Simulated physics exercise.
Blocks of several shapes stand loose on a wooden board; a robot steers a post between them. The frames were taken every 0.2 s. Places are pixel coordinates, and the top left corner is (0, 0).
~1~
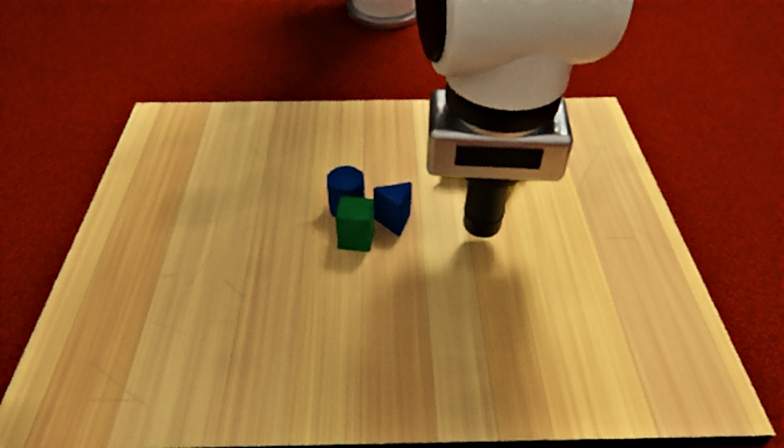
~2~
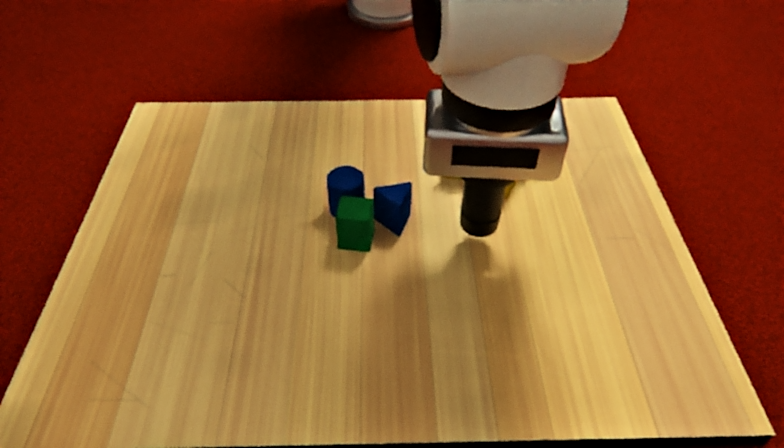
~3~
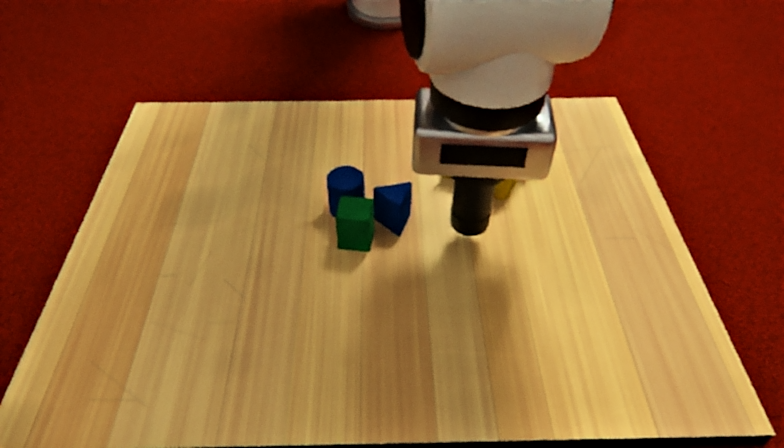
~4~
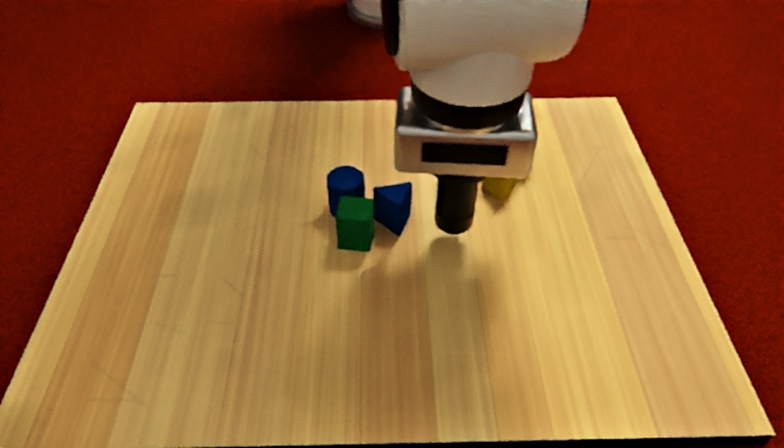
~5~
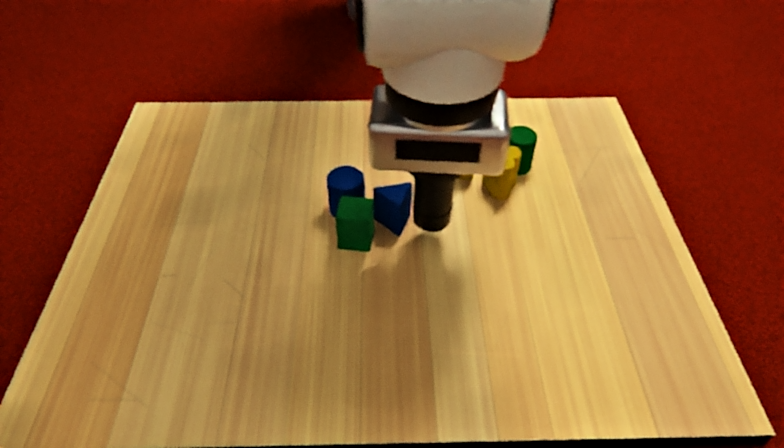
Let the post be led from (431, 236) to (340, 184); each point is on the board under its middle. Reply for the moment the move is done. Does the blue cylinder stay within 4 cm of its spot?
In short: No.
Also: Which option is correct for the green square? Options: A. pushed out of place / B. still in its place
I choose B.
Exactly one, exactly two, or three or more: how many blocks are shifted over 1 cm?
I'd say two blocks get shifted by more than about 1 cm.
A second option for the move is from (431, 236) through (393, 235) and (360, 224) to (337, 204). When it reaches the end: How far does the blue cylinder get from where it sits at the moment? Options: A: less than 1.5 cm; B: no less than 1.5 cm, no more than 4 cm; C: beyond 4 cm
It's C.
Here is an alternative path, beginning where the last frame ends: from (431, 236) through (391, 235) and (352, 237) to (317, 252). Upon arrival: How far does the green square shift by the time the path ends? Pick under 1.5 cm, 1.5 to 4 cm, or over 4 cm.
Ends over 4 cm away.
On the path given first. One third of the way, post at (398, 200); blue cylinder at (330, 172); blue three-sided block at (369, 179).
Two thirds of the way, post at (367, 183); blue cylinder at (297, 165); blue three-sided block at (334, 167), turned 35° anticlockwise.
At the end, post at (338, 167); blue cylinder at (286, 166); green square in place; blue three-sided block at (316, 168), turned 65° anticlockwise.
